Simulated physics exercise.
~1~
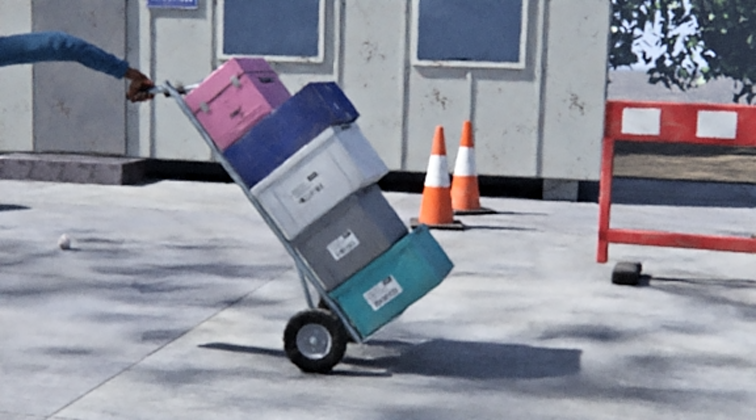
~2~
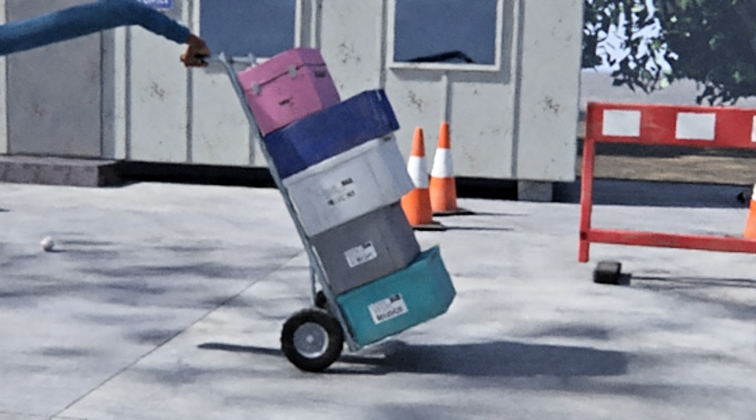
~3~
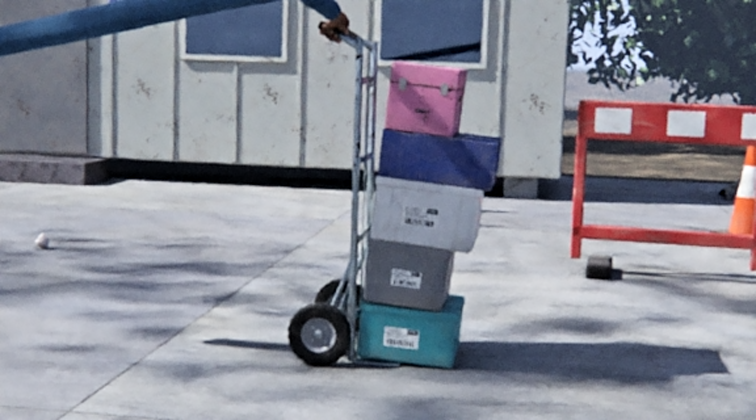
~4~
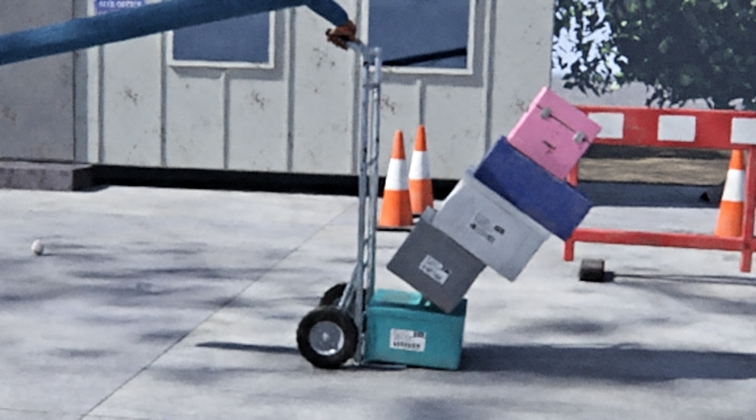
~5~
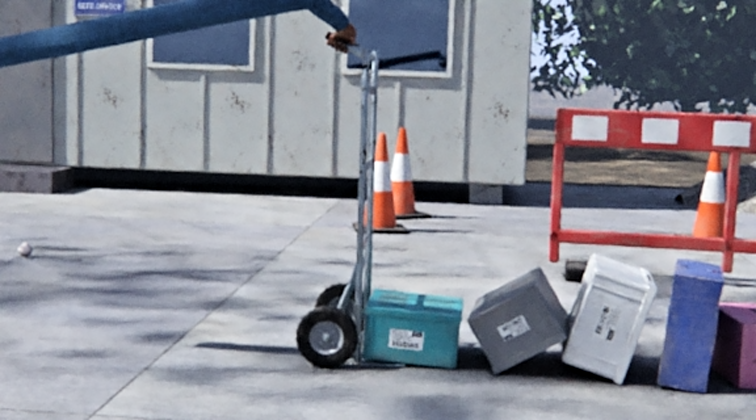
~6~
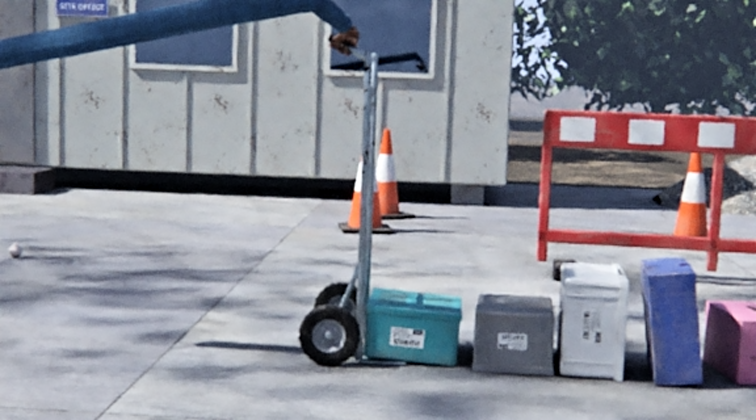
A blue-sleeved arm reaches in from the left, gripping a tilted hand truck on a sunlit concrete yard, seen from the side before a pale cabin. Five containers are stacked on it, pink on top, then blue, white, grey and turquoise, with orange cones and a red and white barrier behind. The arm raises the truck upright until its plate meets the ground. The upper four containers lean away to the right and topple off together. They end in a row on the concrete, while the turquoise tote stays beside the upright truck.
